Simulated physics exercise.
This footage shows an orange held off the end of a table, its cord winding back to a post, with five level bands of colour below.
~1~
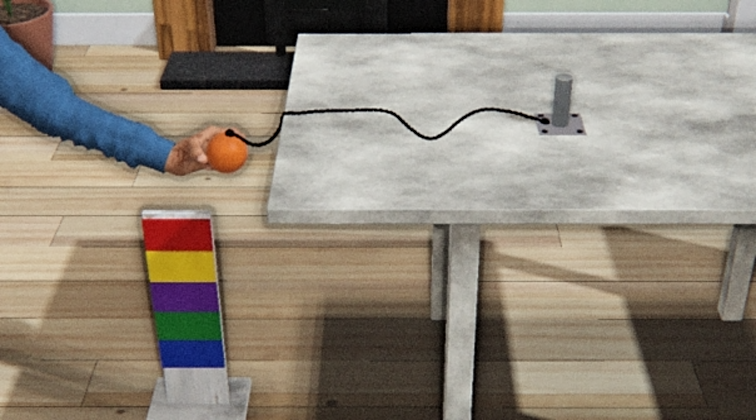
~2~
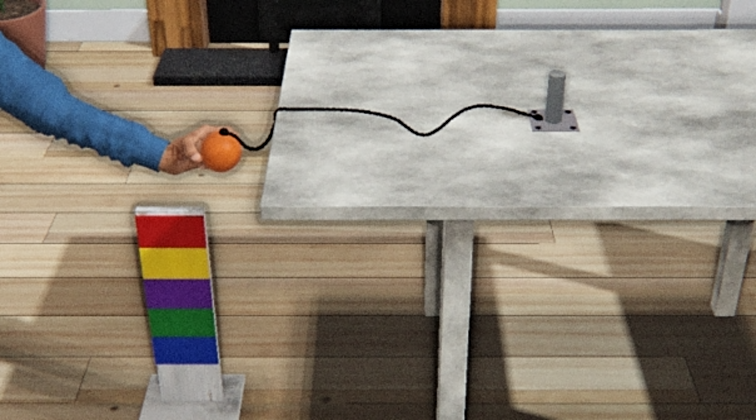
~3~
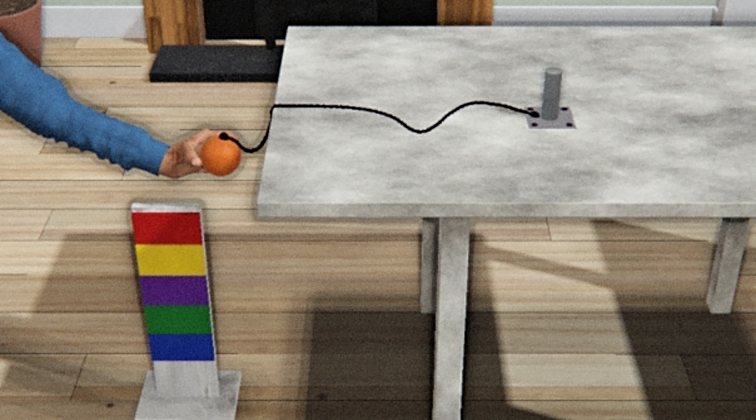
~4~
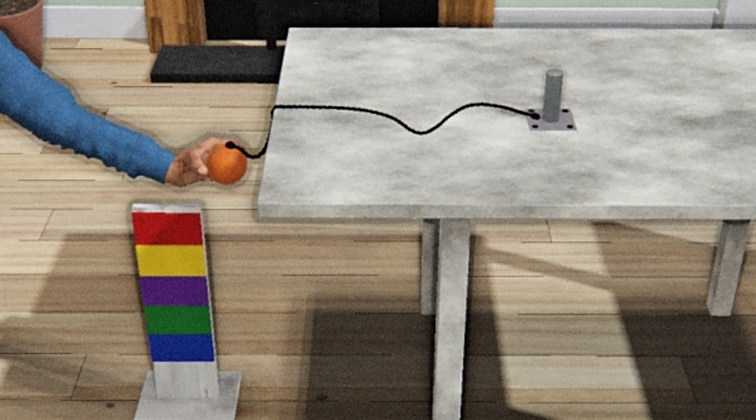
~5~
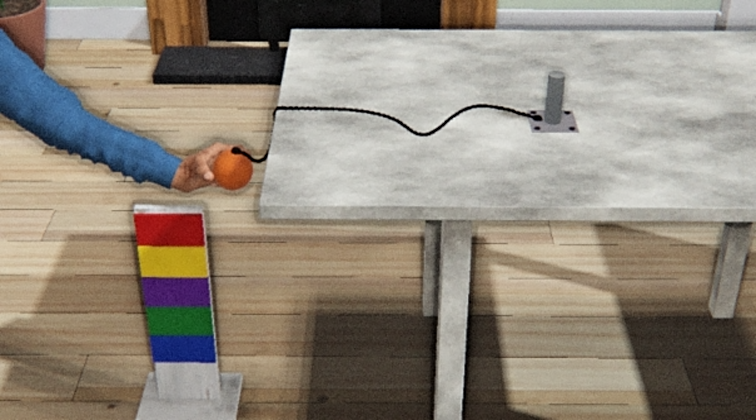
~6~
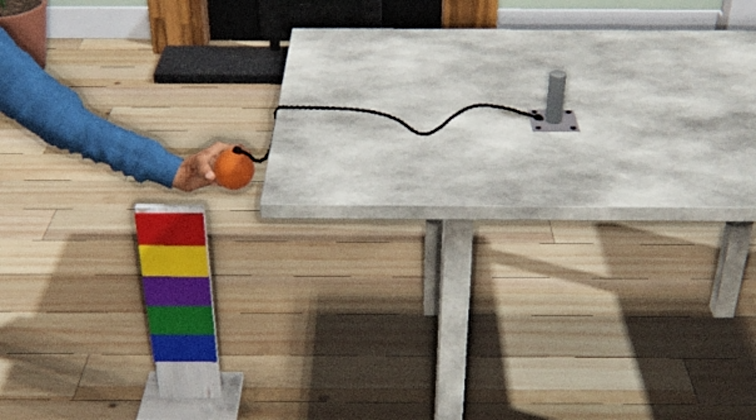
The clip shows a hand holding an orange ball off a table's left end, above five coloured bands, its black cord winding back to a post; the view shifts slightly and the hand lowers the ball a little.
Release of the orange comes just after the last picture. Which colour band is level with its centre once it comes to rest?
The yellow band.
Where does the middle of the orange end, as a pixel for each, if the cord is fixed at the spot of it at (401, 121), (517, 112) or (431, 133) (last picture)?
Going try by try, I'd put it close to (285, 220), then (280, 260), and finally (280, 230).
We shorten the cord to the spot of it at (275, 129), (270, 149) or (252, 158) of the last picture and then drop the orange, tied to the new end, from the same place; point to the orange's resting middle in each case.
Approximate pixels, cut by cut: (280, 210); (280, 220); (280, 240).
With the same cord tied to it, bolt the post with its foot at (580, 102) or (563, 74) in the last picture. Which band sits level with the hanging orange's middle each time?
Try one - red; try two - red.
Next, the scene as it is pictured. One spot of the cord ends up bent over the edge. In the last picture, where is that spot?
Around (338, 109).
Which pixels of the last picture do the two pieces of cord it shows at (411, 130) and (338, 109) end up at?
The first finishes about (368, 118) and the second about (278, 119).
A little later, orange near (243, 260); level with yellow.
Next, orange near (308, 254); level with yellow.
Later still, orange near (272, 264); level with yellow.
When it is over, orange near (280, 264); level with yellow. Its middle rests at the yellow band.
